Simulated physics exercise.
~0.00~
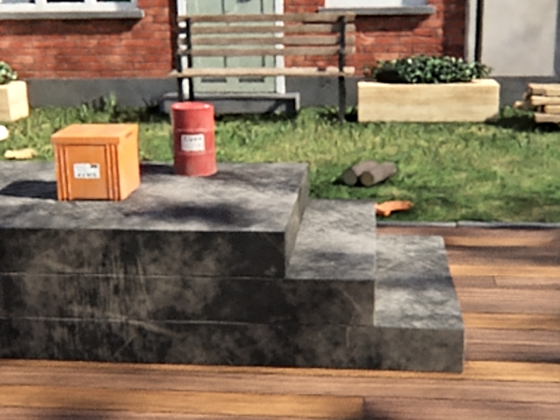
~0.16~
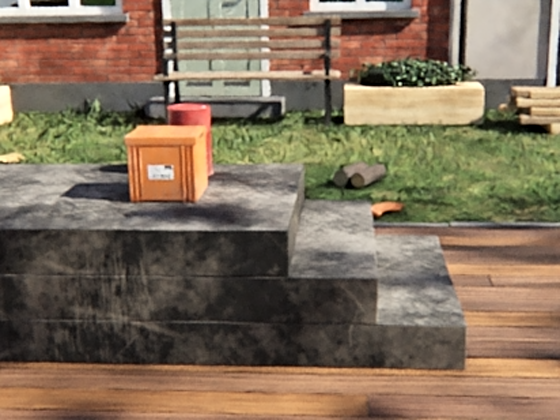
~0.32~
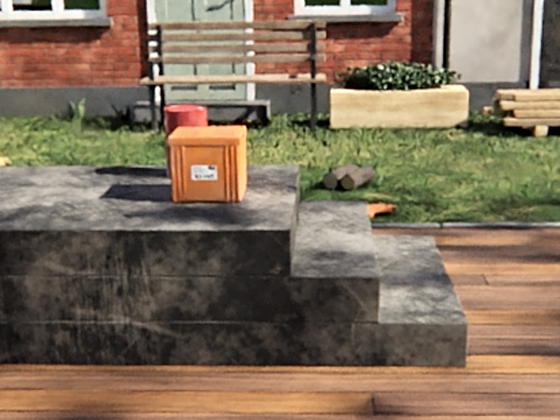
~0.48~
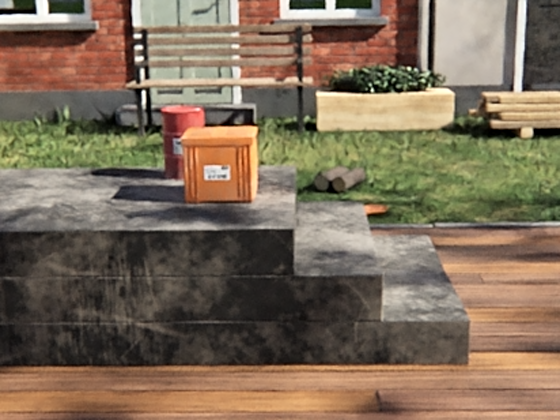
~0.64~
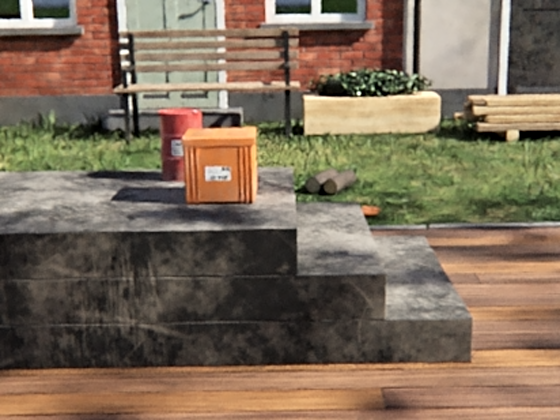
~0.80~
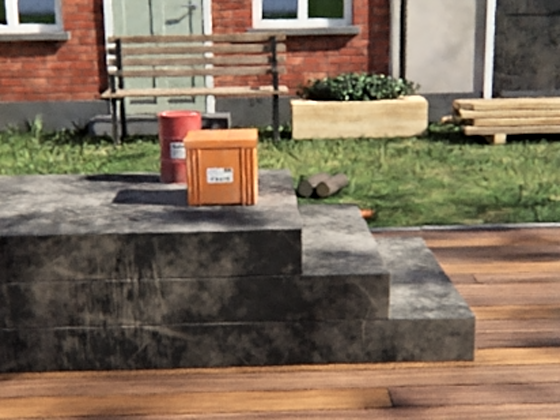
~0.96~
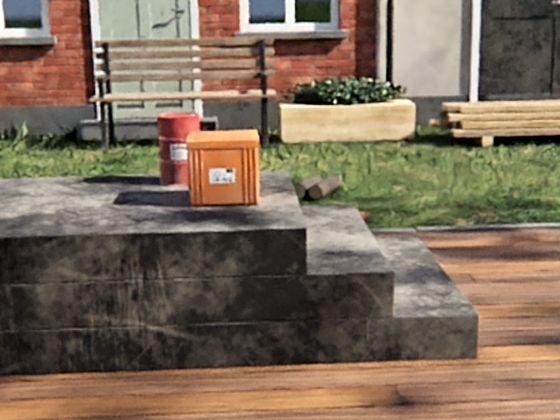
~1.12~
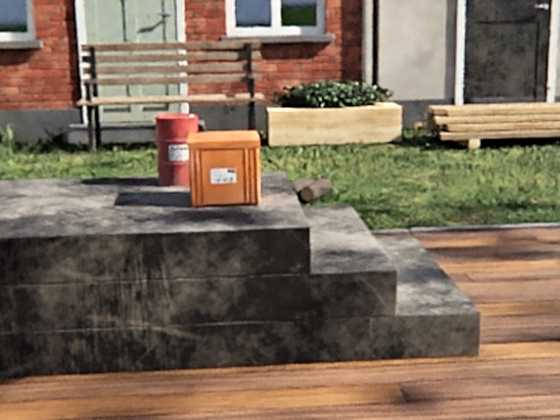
We see an orange tote and a red canister on a dark stone landing above some steps; the tote slides right, passing in front of the canister, then stops near the edge and stays on the landing, while the canister remains standing as the view drifts sideways.
